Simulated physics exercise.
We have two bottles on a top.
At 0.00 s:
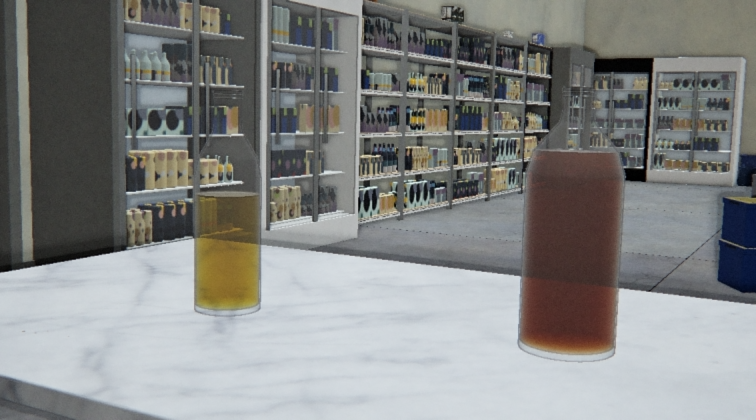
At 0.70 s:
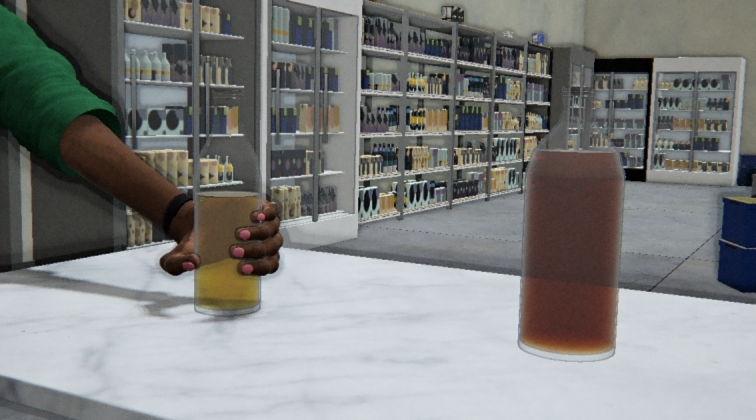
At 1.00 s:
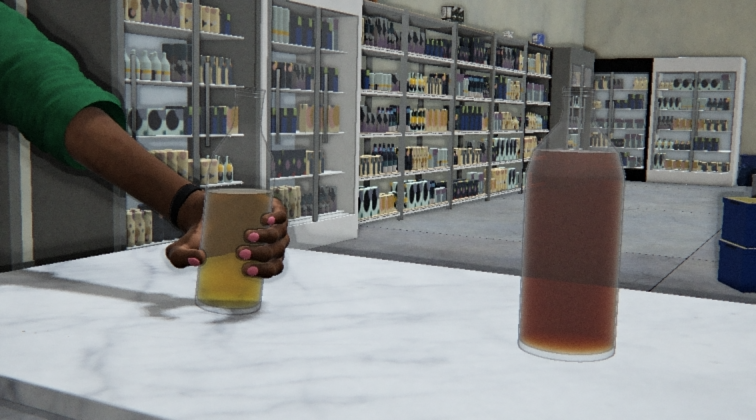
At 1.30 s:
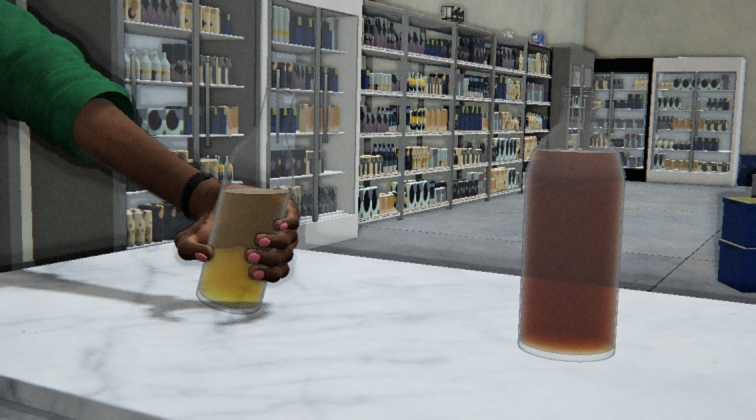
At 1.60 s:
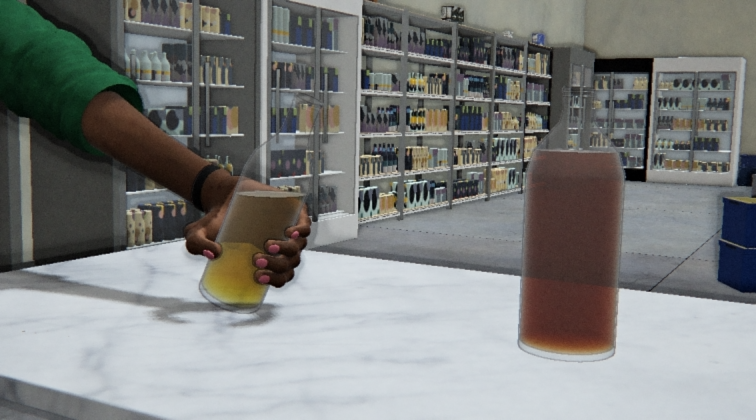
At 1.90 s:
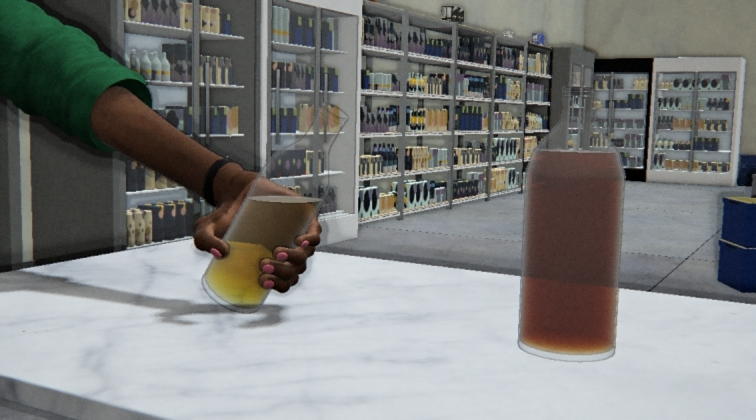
A hand in a green sleeve reaches in from the left over a white marbled counter, seen from a still, close view with stocked shelves behind. It grips a clear bottle of yellow liquid on the left, while a larger bottle of reddish-brown liquid stands upright and unmoving on the right. The hand slowly leans the left bottle over to the right, lowering its neck as the liquid shifts inside.
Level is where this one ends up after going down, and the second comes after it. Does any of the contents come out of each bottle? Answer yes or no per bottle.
Left - yes, right - yes.
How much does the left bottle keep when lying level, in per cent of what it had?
By my reckoning, something like 40 per cent.
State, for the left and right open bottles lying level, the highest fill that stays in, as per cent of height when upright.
The first goes to near 22 per cent, the next to near 28 per cent.
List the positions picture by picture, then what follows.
In the first frame, both stand upright; left bottle (228, 198) about half full, open; right bottle (572, 216) about three quarters full, open.
In the second frame, a hand takes the left bottle; left bottle about half full, surface at (228, 194); right bottle about three quarters full, surface at (576, 152).
In the third frame, the left bottle is being lowered; left bottle (240, 196) about half full; right bottle (572, 216) about three quarters full.
In the fourth frame, the left bottle is being lowered; left bottle about half full, surface at (256, 191); right bottle about three quarters full, surface at (576, 152).
In the fifth frame, the left bottle is being lowered; left bottle (269, 198) tipped 25°; right bottle (572, 216) about three quarters full.
In the sixth frame, the left bottle is being lowered; left bottle (283, 203) tipped 35°, open; right bottle about three quarters full, surface at (576, 152), open.
After 2.6 s, the left bottle is nearly down; left bottle, all still inside.
After 3.6 s, the left bottle lies flat; left bottle, a puddle at its mouth.
After 6.5 s, both lie flat; left bottle, a puddle at its mouth; right bottle, a puddle at its mouth.
